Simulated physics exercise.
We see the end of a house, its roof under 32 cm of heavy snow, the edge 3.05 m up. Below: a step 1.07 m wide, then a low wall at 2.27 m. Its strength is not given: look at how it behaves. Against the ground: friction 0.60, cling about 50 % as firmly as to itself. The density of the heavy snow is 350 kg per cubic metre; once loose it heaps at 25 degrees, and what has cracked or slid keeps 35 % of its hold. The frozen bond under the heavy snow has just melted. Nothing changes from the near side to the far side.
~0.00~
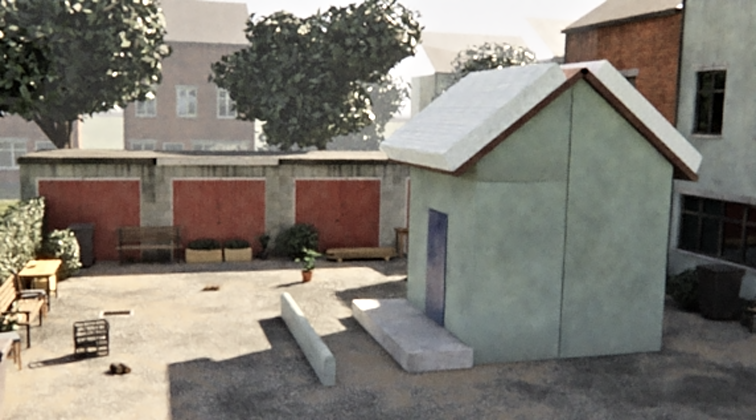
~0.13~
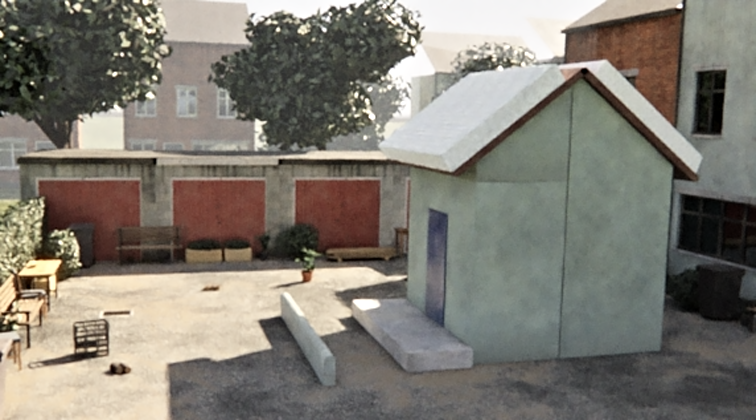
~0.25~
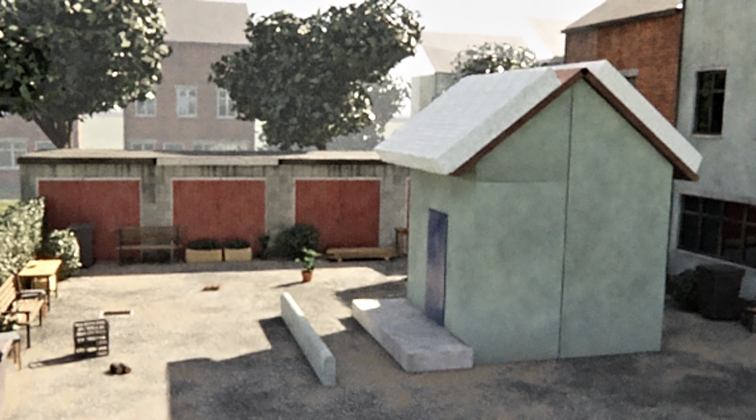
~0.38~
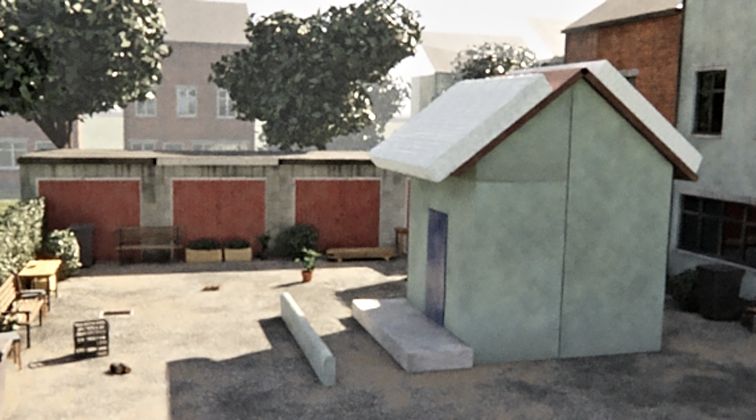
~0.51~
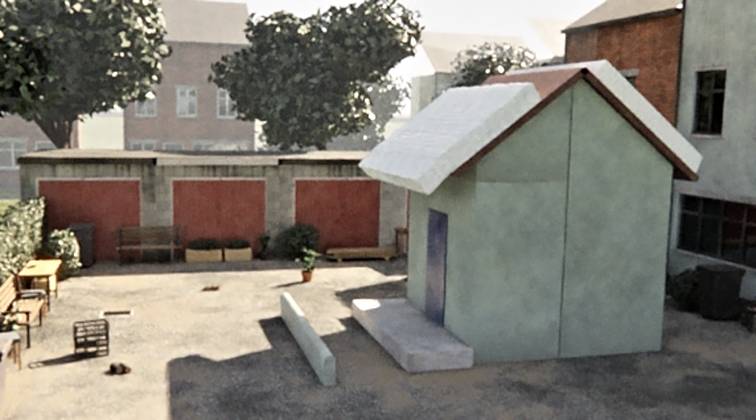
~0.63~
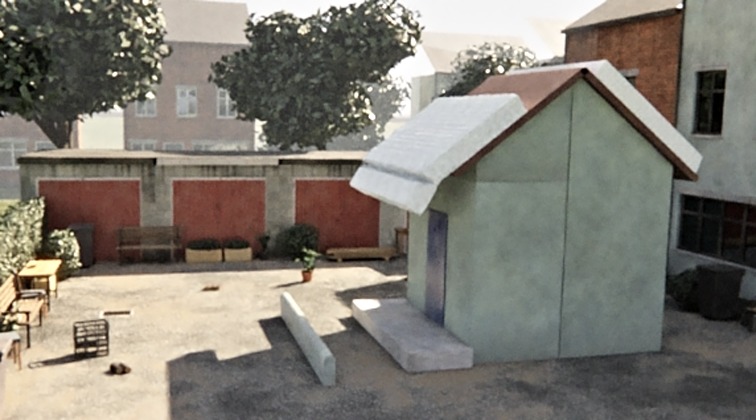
The footage shows a small pale green house with a blue door in a sunlit yard, where a thick white layer slides down the left roof slope, moving farther past the eaves as it bends and cracks.
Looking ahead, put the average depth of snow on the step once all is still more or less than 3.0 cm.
The average depth of snow on the step once all is still is less than 3.0 cm.
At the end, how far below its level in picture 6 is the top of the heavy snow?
Some 3.6 m.
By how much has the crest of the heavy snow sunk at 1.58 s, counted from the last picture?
About 3.6 m.
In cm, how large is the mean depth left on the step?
About 0 cm.
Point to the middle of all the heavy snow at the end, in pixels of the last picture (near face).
Around (329, 366).
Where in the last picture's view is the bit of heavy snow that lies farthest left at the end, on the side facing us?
At about (180, 387).
After 1.07 s, 27 % of the snow is still up on the roof and 73 % is falling or down.
After 1.58 s, none of the snow is still up on the roof and all is falling or down.
After 2.09 s, none of the snow is still up on the roof and all is falling or down.
After 2.60 s, none of the snow is still up on the roof and all is falling or down.
After 2.70 s, none of the snow is still up on the roof and the snow on the step is 0 mm deep on average.
